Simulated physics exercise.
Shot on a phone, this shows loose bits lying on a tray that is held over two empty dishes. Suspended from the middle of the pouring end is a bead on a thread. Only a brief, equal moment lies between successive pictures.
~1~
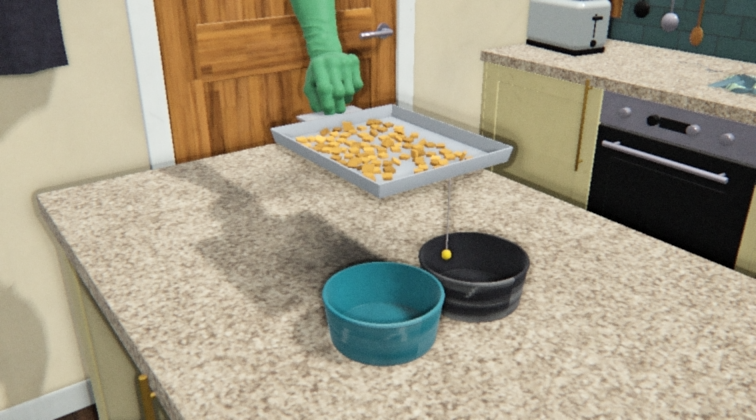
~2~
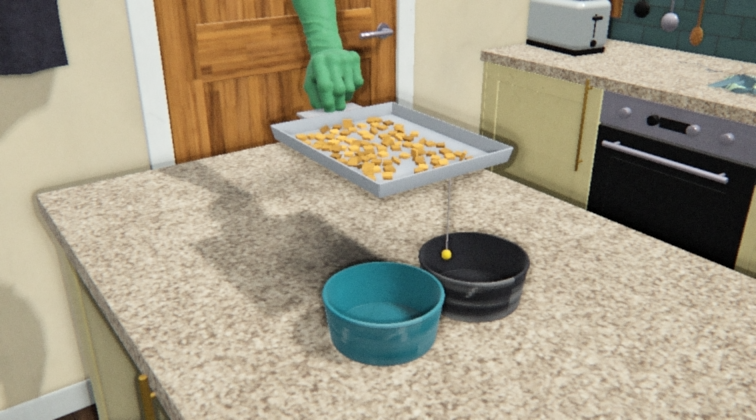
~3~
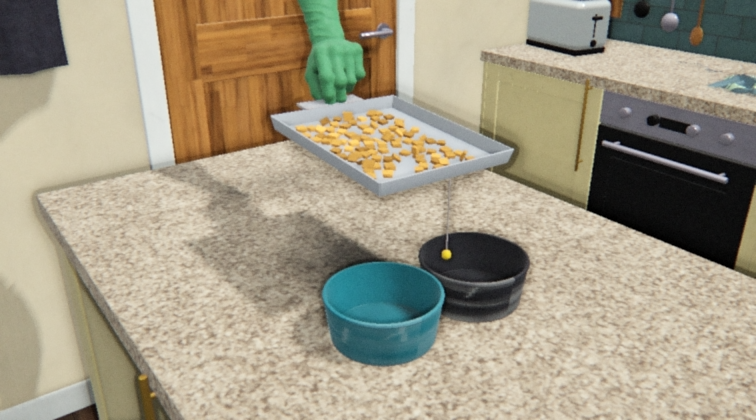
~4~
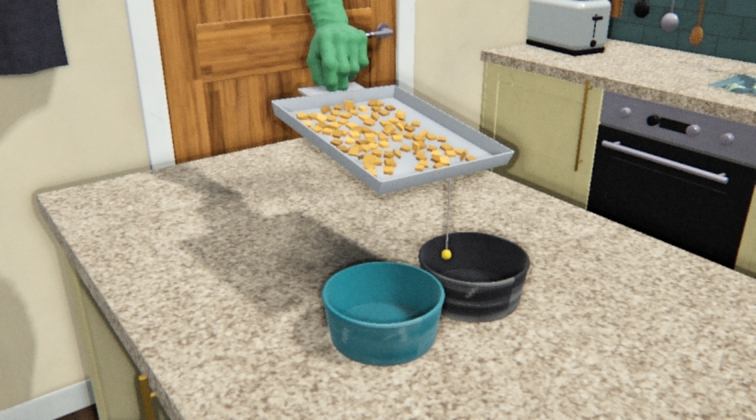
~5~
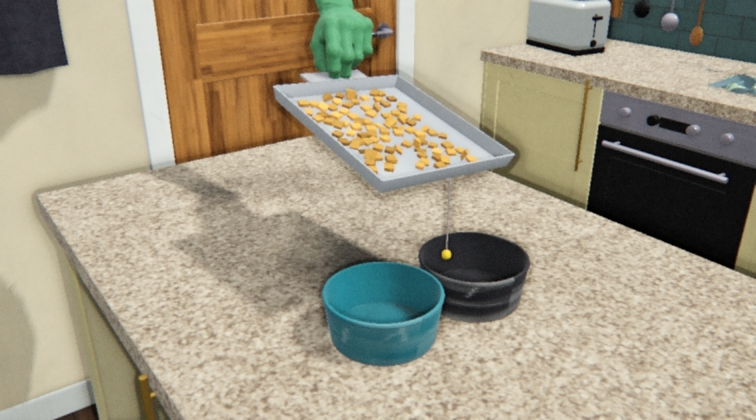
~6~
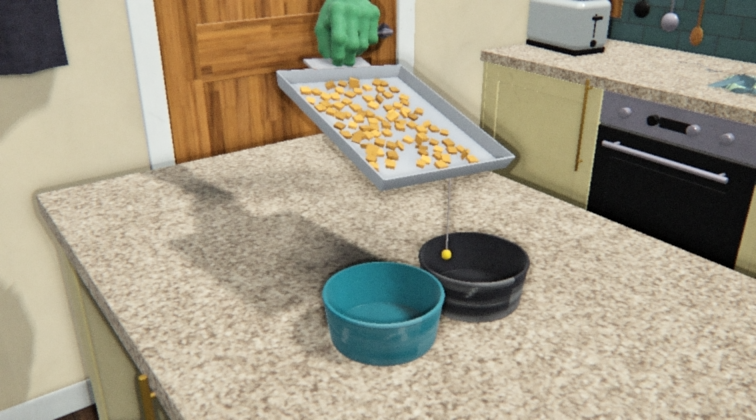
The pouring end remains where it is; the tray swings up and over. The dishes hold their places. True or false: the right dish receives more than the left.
True.
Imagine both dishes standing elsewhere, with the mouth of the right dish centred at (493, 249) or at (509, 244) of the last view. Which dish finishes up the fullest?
Try 1: The dish at right. Try 2: The dish at right.
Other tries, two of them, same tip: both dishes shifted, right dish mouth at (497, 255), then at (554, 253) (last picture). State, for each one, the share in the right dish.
It would be near 80 per cent first and near 40 per cent second.
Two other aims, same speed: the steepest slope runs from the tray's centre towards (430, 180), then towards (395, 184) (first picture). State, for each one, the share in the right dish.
Lab note: Case 1 near 10 %, case 2 near 0 %.
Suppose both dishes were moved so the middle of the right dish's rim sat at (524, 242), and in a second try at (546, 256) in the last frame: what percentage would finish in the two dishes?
Result: 90 % and 90 %.
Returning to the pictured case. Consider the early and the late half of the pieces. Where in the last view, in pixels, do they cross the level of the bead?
Half one: (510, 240), half two: (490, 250).
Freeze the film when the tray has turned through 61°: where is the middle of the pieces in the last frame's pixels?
Look about (460, 143) in the last picture.
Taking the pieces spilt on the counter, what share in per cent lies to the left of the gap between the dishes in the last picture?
Reading: Around 0 %.
Soon, tray tipped steeply; all on the tray.
A while on, tray tipped right over; most on the tray; a small part in the right dish; a small part outside both; a stray few in the air.
Towards the end, tray tipped past a quarter turn; about two thirds in the right dish; about a third outside both.
Finally, tray tipped past a quarter turn; none in the left dish; about two thirds in the right dish; about a third outside both.
